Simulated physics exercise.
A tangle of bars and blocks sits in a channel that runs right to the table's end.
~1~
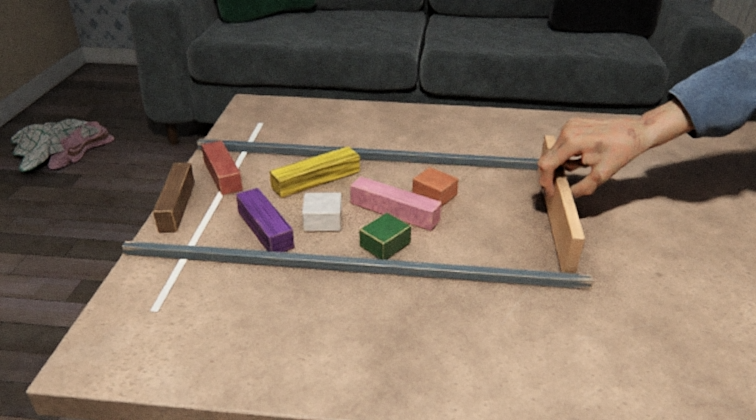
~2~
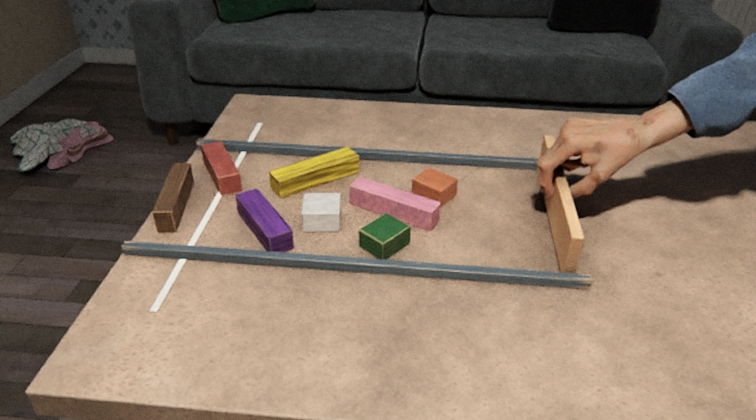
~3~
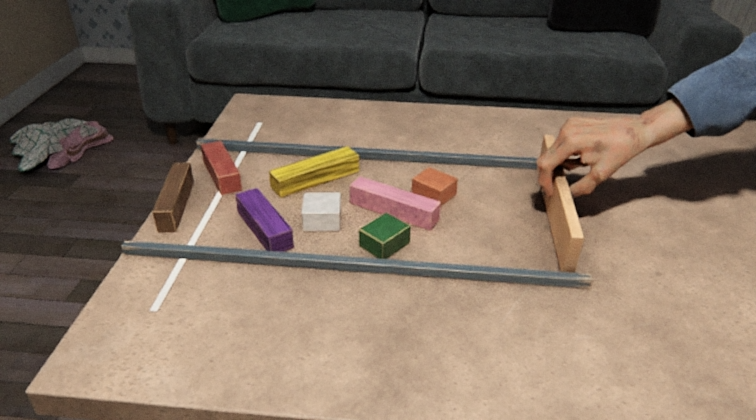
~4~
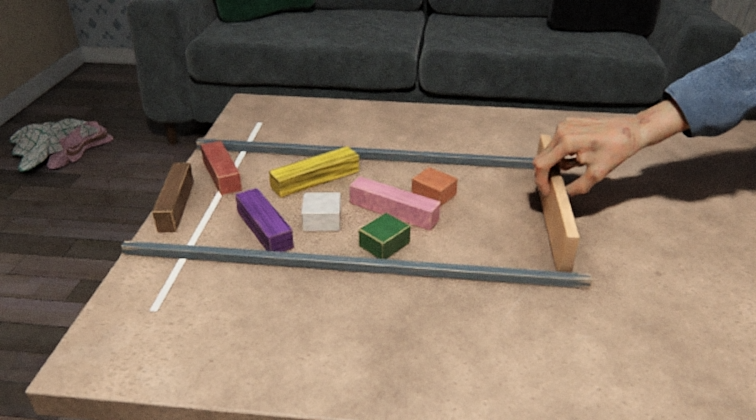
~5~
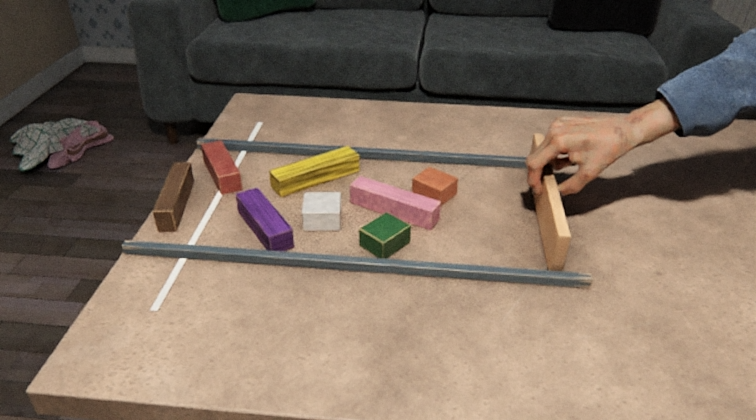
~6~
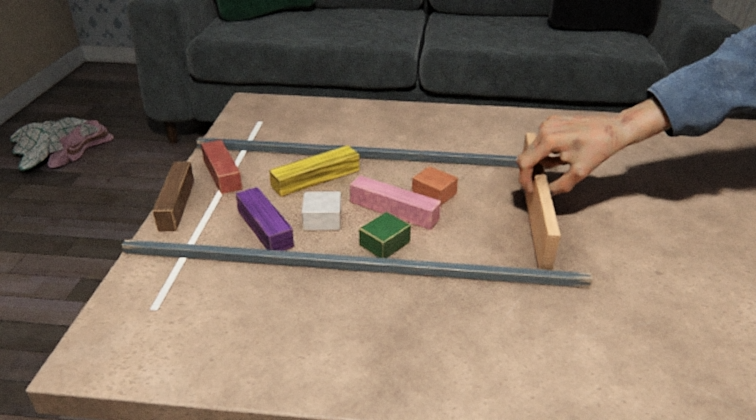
A hand grips an upright wooden board at the right of a channel between two grey rails, holding it still at first, then slides it a short way left. The coloured bars and blocks scattered between the rails, near and across a white strip, stay where they are, untouched by the board.
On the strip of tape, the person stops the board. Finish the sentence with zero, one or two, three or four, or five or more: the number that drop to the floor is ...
The number that drop to the floor is three or four.
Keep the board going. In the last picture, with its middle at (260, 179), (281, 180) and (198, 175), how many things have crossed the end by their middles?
Per position: 2 / 0 / 6.
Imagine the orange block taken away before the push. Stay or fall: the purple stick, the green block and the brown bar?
I'd say the purple stick ends up down, the green block stays where it is, and the brown bar ends up down.
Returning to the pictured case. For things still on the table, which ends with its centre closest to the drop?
The yellow stick is foremost.
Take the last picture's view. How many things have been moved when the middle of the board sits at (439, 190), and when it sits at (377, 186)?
First position 2; second position 5.
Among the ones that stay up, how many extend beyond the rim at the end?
That would be 3.
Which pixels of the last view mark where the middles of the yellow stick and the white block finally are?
Final centres, first then second: (193, 154), (169, 202).
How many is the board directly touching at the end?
My count gives 4.
A little later, none off yet; brown bar at rest near (175, 195); red bar at rest near (221, 166); purple stick at rest near (264, 220).
Next, none off yet; brown bar at rest near (175, 195); red bar at rest near (219, 166); purple stick shifted a little near (231, 220).
When it is over, the number that fall off is three or four; down, purple stick, red bar and brown bar.
